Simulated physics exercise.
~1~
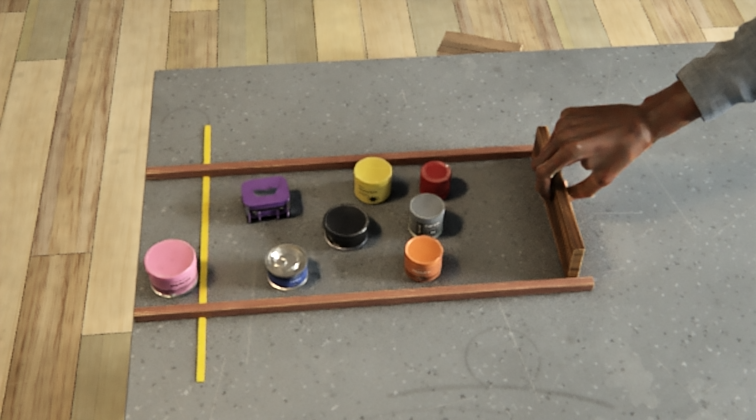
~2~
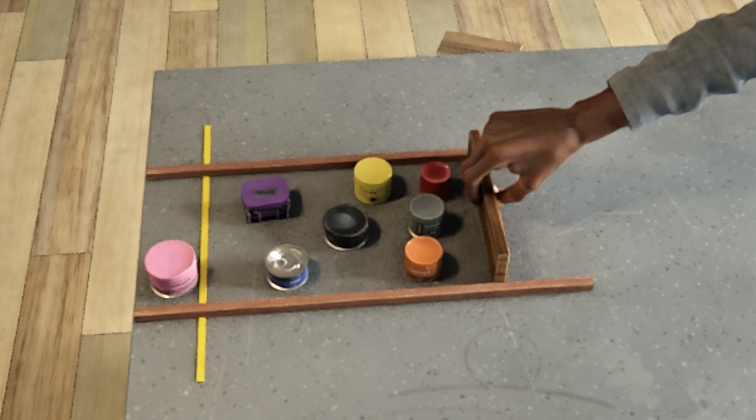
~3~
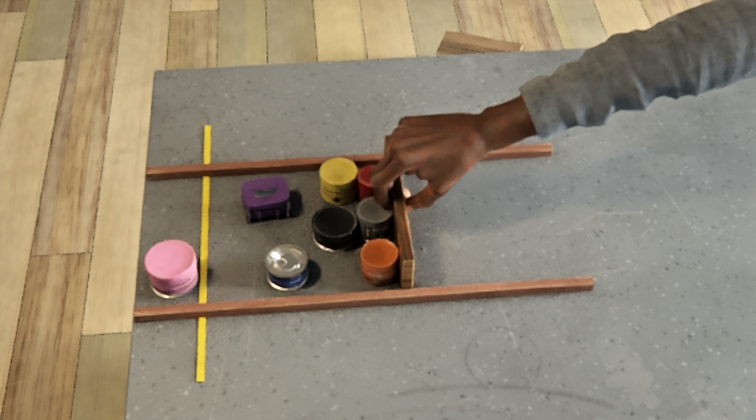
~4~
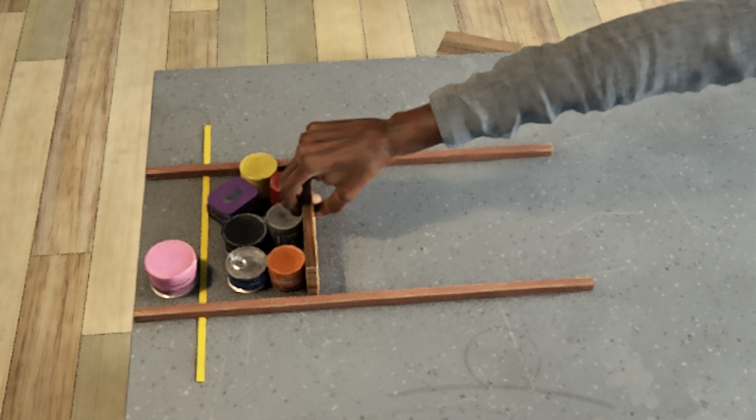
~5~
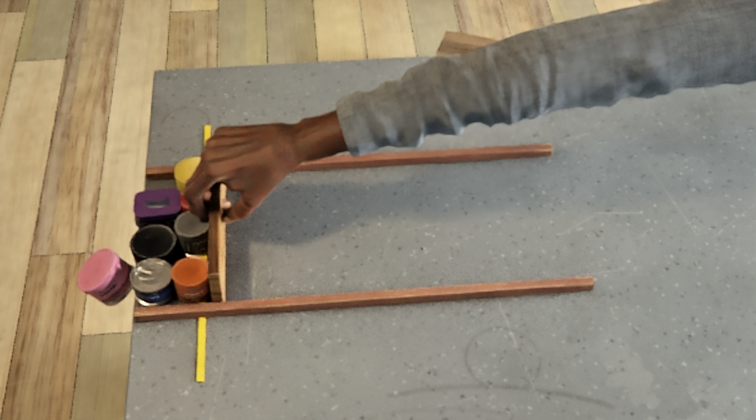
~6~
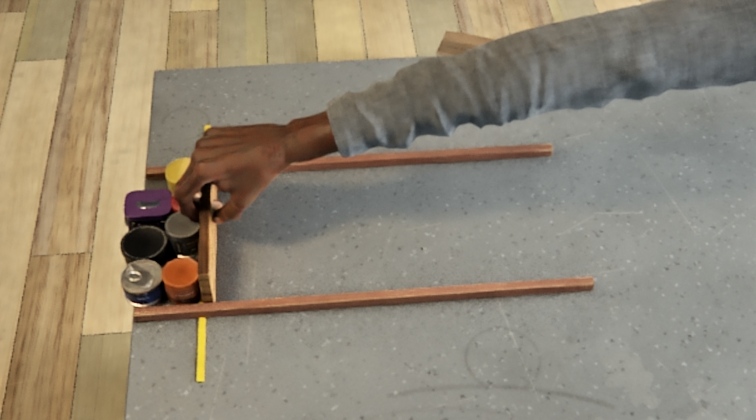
A hand sliding an upright board left between wooden rails, bunching small pots together and pushing the pink one off the table edge.
